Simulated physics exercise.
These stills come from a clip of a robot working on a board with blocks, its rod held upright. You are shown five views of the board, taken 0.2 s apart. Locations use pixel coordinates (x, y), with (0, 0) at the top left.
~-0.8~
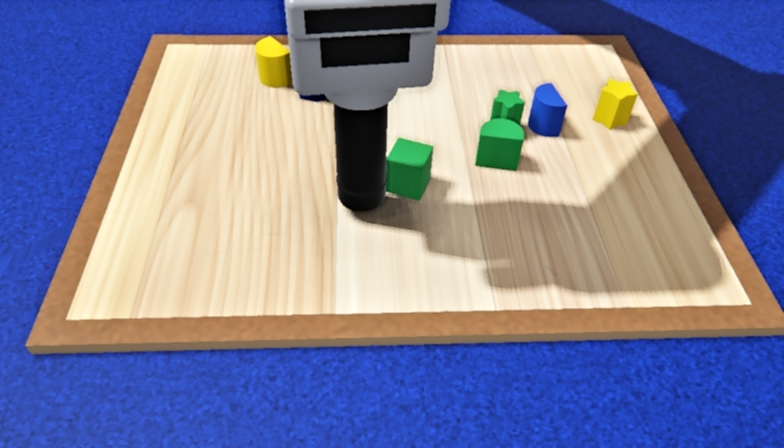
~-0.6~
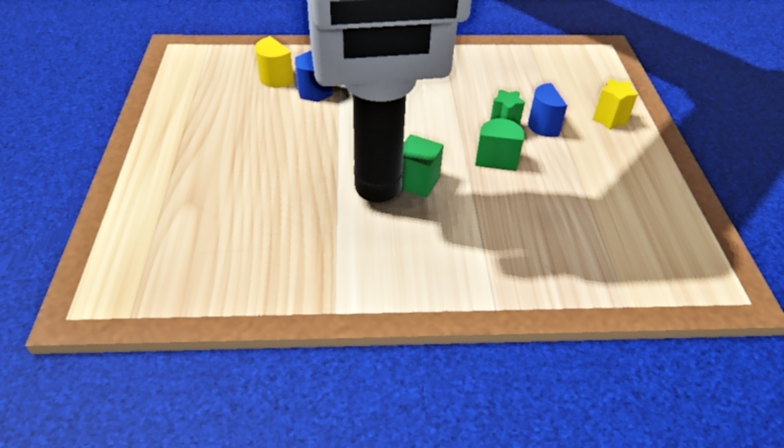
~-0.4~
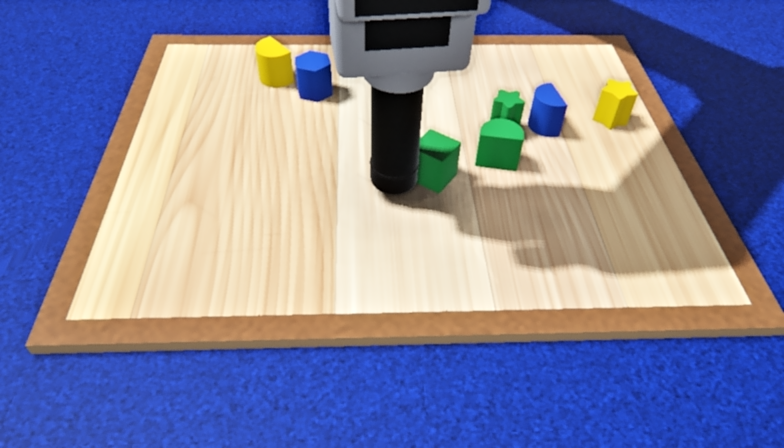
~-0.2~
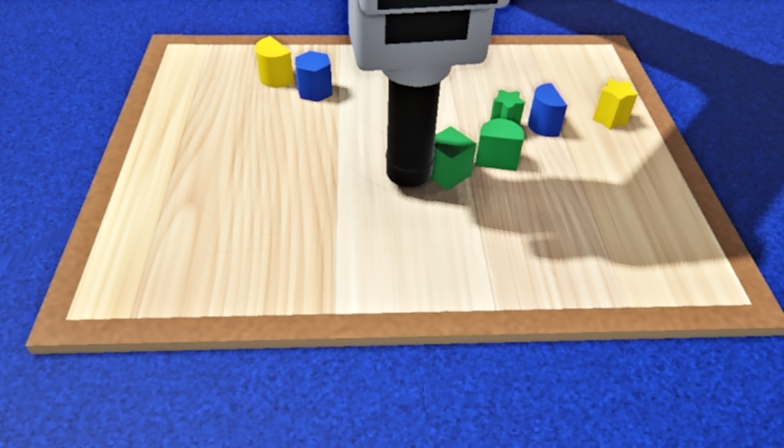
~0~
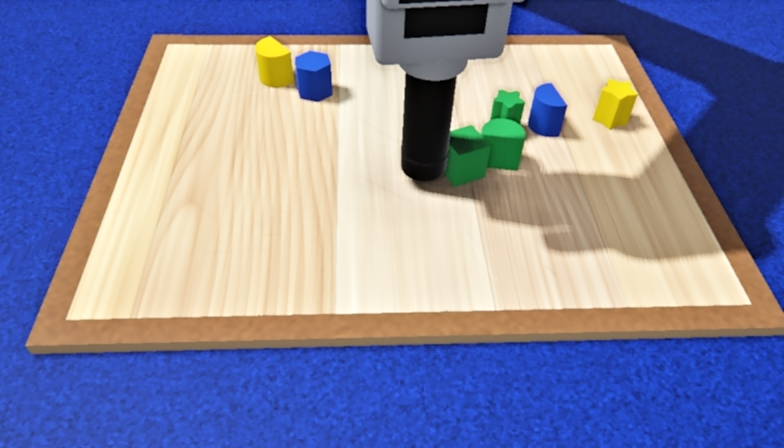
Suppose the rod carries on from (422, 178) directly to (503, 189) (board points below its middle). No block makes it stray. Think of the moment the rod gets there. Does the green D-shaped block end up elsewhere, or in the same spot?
At the end of the path, the green D-shaped block has moved off its old spot.
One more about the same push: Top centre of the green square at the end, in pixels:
I predict (545, 142).
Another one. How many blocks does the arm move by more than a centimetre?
Blocks displaced: 2.
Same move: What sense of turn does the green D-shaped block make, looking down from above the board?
It turns round anticlockwise.
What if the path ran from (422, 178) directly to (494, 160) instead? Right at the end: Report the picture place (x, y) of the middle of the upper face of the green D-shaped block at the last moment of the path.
I'd expect the centre of its top face to be at (574, 117).
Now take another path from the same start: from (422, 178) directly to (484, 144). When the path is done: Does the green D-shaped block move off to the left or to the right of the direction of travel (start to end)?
Measured against the direction from start to end, the green D-shaped block shifts toward the right-hand side.
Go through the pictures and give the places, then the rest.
Rod's lower end at (362, 197); green square at (410, 152); green D-shaped block at (502, 129); green star at (510, 97), in the first frame.
Rod at (378, 188); green square at (420, 149), in the second frame.
Rod at (394, 180); green square at (436, 144), in the third frame.
Rod at (409, 173); green square at (451, 141), in the fourth frame.
Rod at (423, 168); green square at (466, 139); green D-shaped block at (504, 128); green star at (510, 97), in the fifth frame.
On the path given first. Halfway along, rod at (465, 173); green square at (508, 142); green D-shaped block at (530, 122), turned 45° anticlockwise.
At the end, rod at (505, 179); green square at (545, 142), turned 25° anticlockwise; green D-shaped block at (547, 116), turned 75° anticlockwise; green star still.
